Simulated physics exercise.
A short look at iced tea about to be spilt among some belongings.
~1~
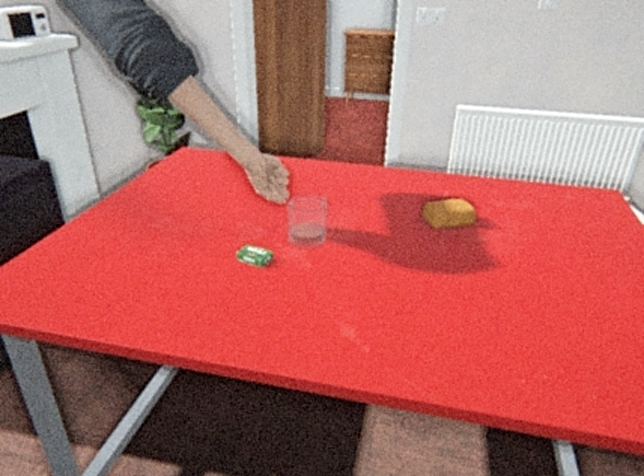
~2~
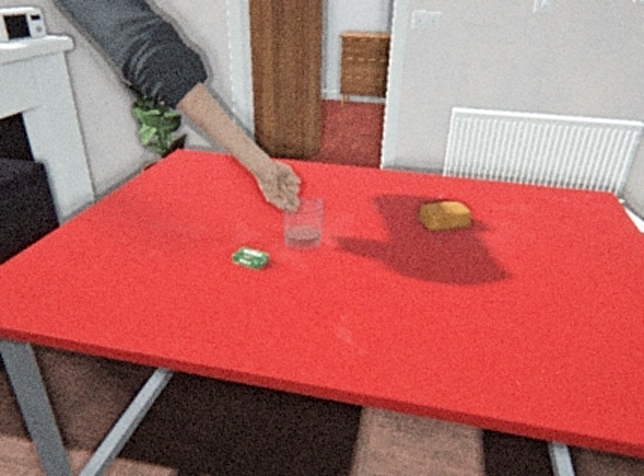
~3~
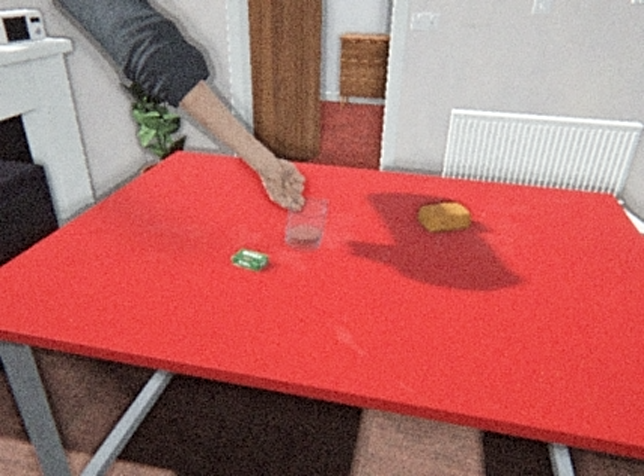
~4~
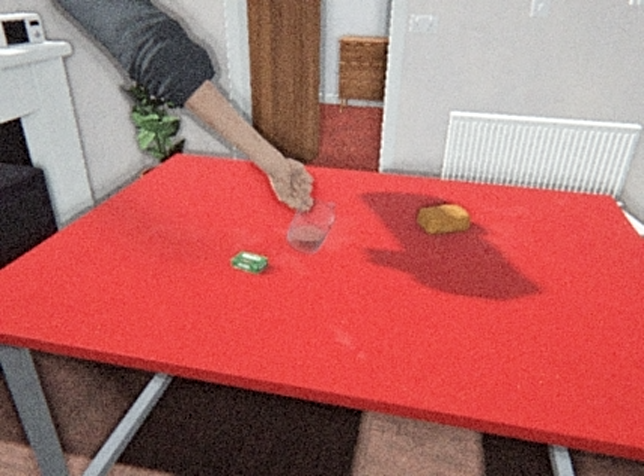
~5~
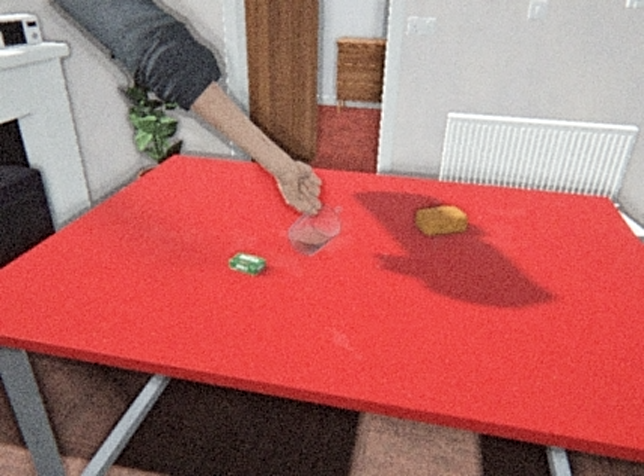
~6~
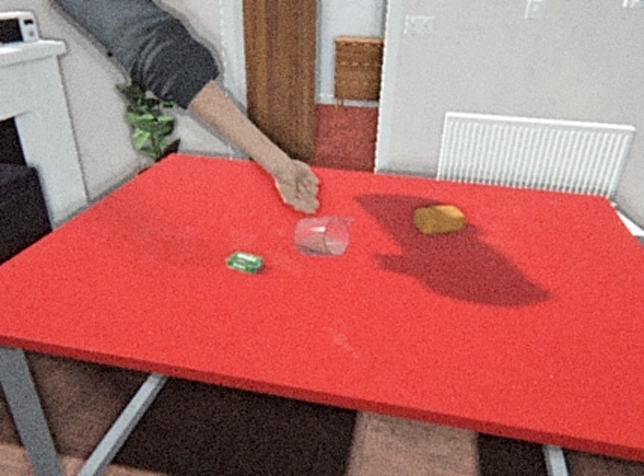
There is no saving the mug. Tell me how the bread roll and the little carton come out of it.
The bread roll is missed by the spill, and as for the little carton, it is missed by the spill.
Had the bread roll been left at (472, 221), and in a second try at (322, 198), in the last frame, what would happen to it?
At the first spot it remains clean, at the second spot it remains clean.
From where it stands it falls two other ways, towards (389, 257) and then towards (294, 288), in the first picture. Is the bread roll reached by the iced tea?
Try 1: Stays clear. Try 2: Stays clear.
A moment on, the puddle covers about as much as a plate; the bread roll is untouched; the little carton is untouched.
Further on, the puddle covers about as much as a tray; the bread roll is untouched; the little carton is untouched.
When it is over, the puddle covers about as much as a tray; the bread roll is untouched; the little carton is untouched.
